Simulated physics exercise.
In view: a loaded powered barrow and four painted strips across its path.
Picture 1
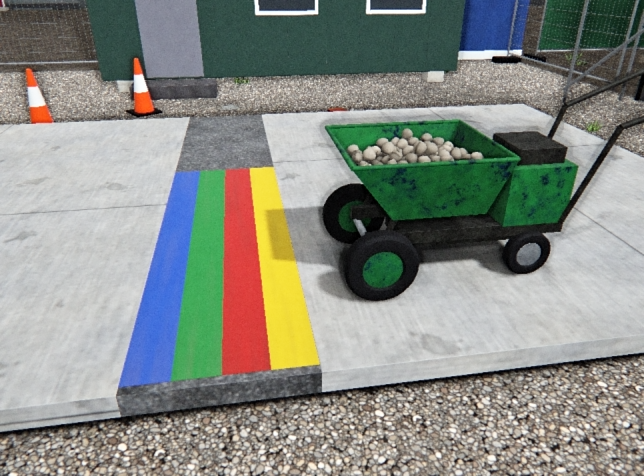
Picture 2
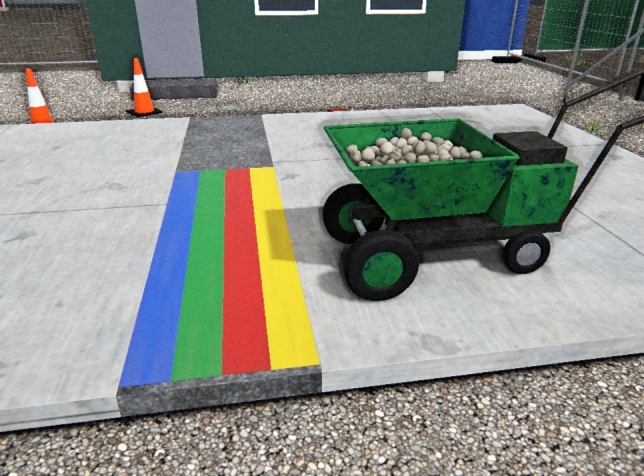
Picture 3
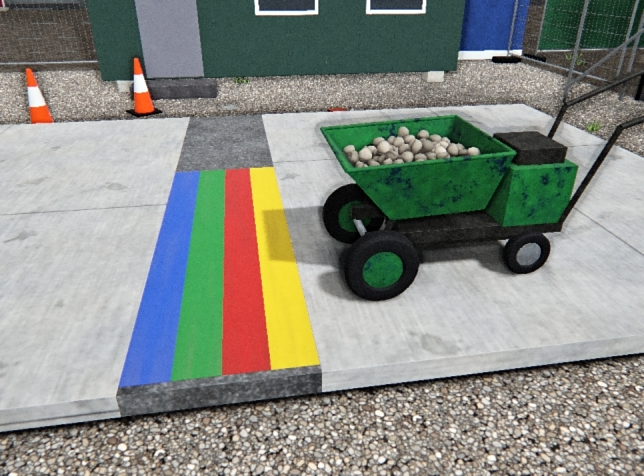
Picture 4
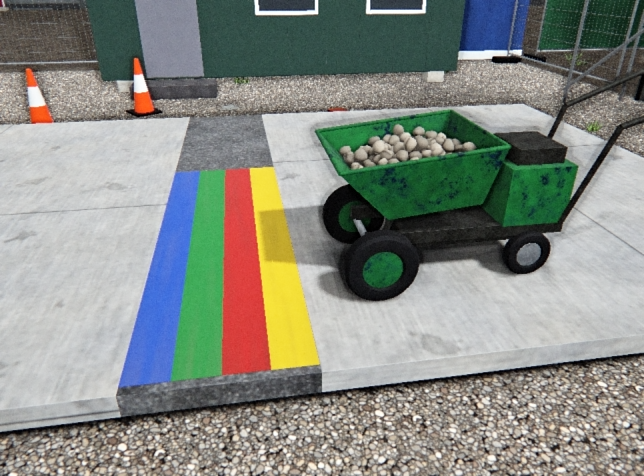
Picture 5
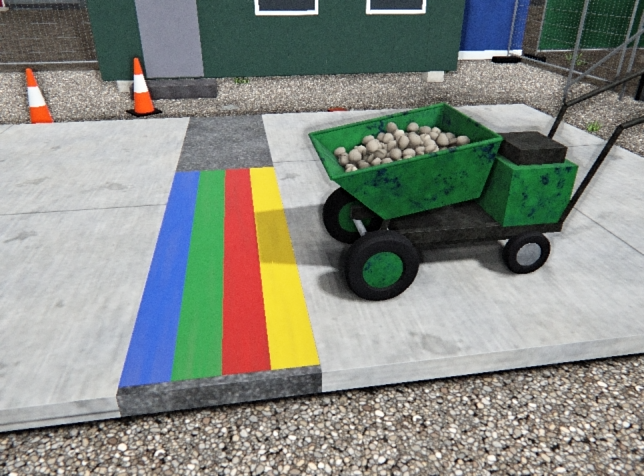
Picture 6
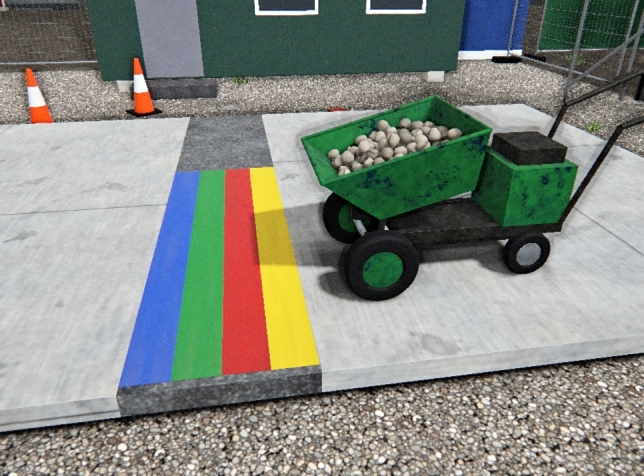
A green powered barrow loaded with pale, rounded river pebbles stands on a concrete slab at the right, seen from slightly above. To its left, blue, green, red and yellow strips lie side by side, with gravel in front and two orange cones near a dark green building behind. The skip starts level and gradually tilts leftward, its front lip lowering while the wheels and camera stay still.
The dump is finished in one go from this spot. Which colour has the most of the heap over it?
The red strip carries the most.
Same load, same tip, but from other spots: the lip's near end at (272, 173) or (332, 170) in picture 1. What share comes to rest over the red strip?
In turn 0 and 20 in a hundred.
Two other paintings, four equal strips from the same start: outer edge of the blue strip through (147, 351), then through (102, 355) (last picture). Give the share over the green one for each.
About 30 and 20 per cent.
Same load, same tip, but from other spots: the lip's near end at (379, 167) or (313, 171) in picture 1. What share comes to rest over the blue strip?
First some 10, then 30 per cent.
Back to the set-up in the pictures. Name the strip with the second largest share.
It is the green strip.
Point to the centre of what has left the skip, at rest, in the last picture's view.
Close to (220, 273).
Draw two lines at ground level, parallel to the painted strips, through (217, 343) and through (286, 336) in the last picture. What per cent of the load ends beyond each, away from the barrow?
Roughly 40 per cent, and 80 per cent.
Soon, skip tipped steeply; all in the skip.
A while on, skip tipped right over; most in the skip; a small part over the red strip; a stray few over the green strip; a stray few falling.
Towards the end, skip tipped right over; about a quarter in the skip; a stray few over the yellow strip; about a third over the red strip; about a quarter over the green strip; a small part over the blue strip; a small part off the paint.
Finally, skip tipped right over; a small part in the skip; a small part over the yellow strip; about a third over the red strip; about a quarter over the green strip; a small part over the blue strip; a small part off the paint.
